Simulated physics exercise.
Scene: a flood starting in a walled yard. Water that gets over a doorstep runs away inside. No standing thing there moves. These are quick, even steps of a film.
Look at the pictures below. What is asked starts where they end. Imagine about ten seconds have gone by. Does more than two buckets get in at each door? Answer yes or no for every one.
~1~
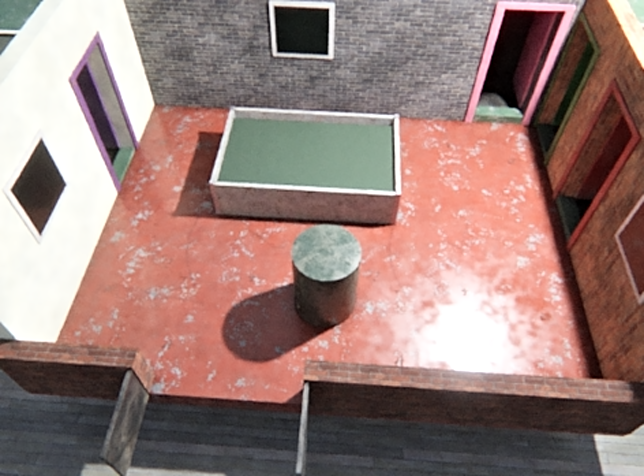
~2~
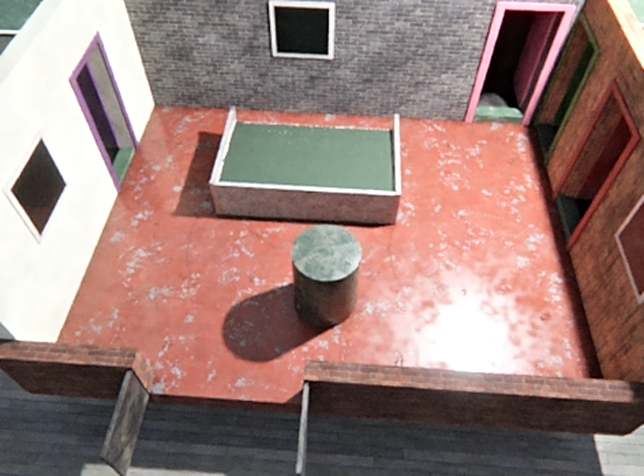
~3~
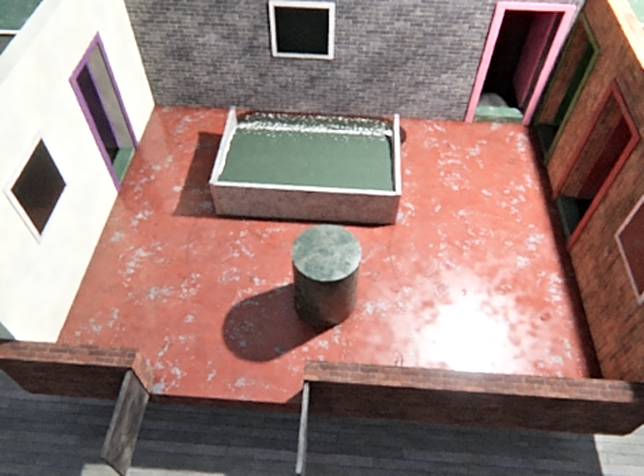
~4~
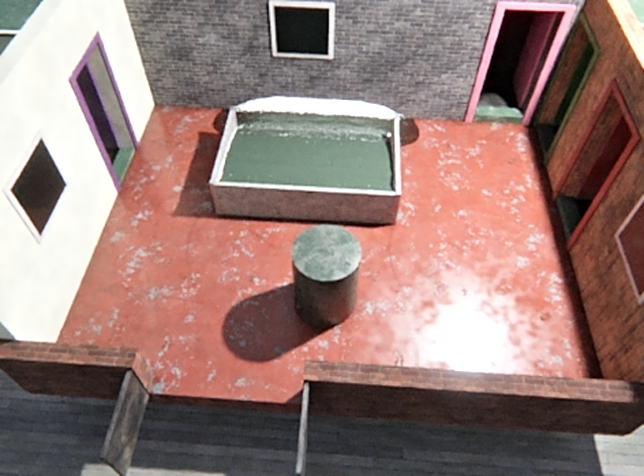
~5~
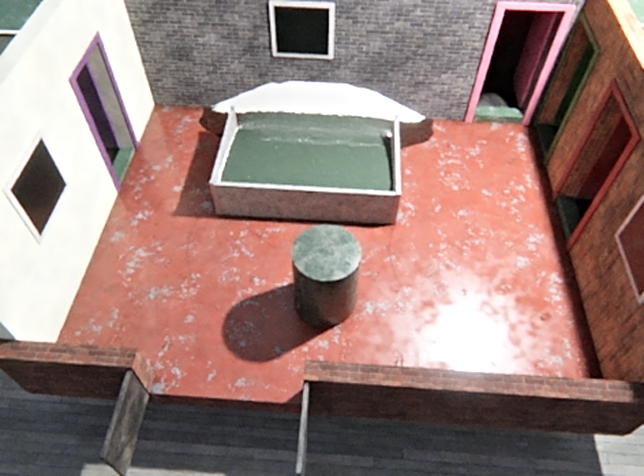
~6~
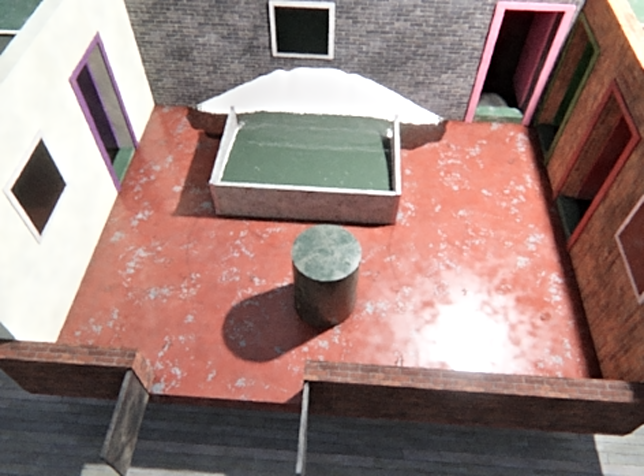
Pink door: No, red door: No, green door: Yes, purple door: Yes.
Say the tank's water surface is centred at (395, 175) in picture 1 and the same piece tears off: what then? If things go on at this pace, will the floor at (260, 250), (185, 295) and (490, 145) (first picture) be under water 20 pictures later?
Check in sequence: Still parched, still parched, soaked through.
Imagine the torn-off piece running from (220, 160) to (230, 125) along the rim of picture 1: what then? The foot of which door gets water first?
First comes the door marked purple.
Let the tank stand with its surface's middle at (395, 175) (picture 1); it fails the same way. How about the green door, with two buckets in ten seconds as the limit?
Result for green: It tops the limit.
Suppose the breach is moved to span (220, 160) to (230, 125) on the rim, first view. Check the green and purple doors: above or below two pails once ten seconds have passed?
Lab note: Green door below the mark, purple door above the mark.
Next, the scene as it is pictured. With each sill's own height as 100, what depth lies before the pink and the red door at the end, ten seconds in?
I reckon it's around 40 and then 30 per cent.
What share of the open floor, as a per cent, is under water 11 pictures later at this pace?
30 %.
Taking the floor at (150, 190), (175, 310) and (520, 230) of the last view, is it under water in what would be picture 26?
Result, in that order: Wetted / wetted / wetted.
A moment on, water covers 20 % of the floor; the pink door wet at the sill, nothing in, the red door not reached, the green door not reached, the purple door not reached.
Next, water covers 30 % of the floor; the pink door wet at the sill, nothing in, the red door wet at the sill, nothing in, the green door over two buckets in, the purple door under two buckets in.
Then, water covers 55 % of the floor; the pink door wet at the sill, nothing in, the red door wet at the sill, nothing in, the green door far over two buckets in, the purple door over two buckets in.
Later, water covers 80 % of the floor; the pink door wet at the sill, nothing in, the red door wet at the sill, nothing in, the green door far over two buckets in, the purple door over two buckets in.
In the end, water covers 90 % of the floor; the pink door wet at the sill, nothing in, the red door wet at the sill, nothing in, the green door far over two buckets in, the purple door over two buckets in.
